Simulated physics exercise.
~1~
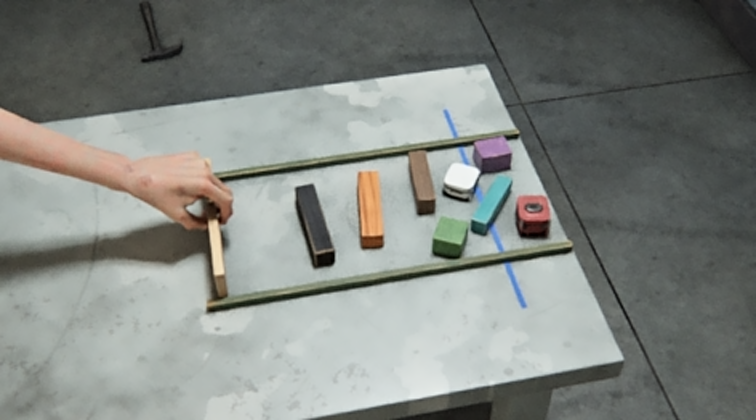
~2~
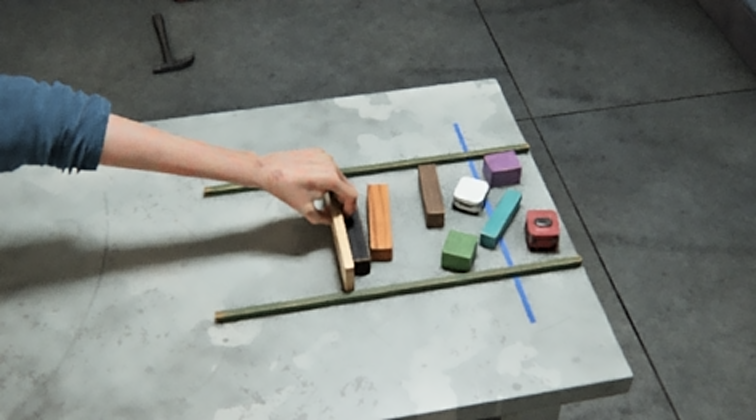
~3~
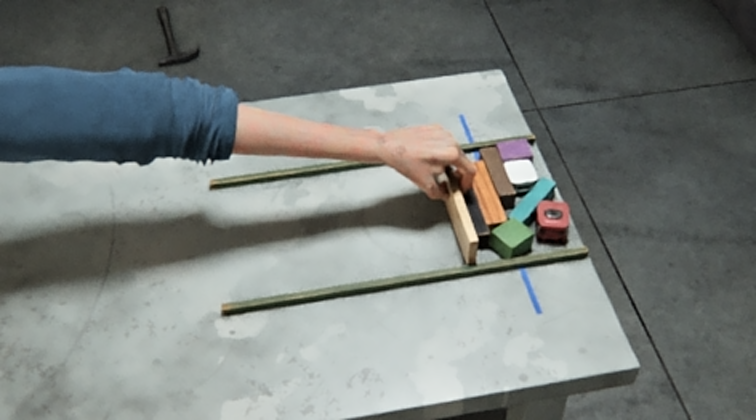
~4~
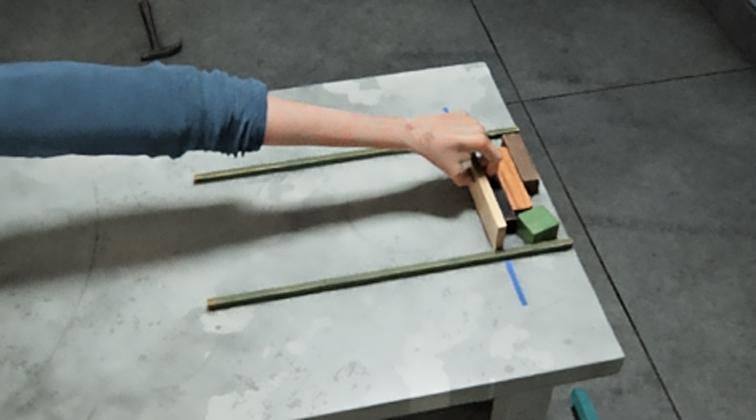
A hand in a blue sleeve stands a pale wooden board upright at the left end of two green rails on a grey stone table, seen from above at an angle. Between the rails lie black, orange and brown bars, with green, white, purple and red blocks and a turquoise bar near a blue tape line by the right edge. The hand slides the board right, reaching the black bar, then bunching everything together toward the edge. It pushes on to the tape, and the white, purple, red and turquoise pieces go off the table. The black, orange, brown and green pieces remain.
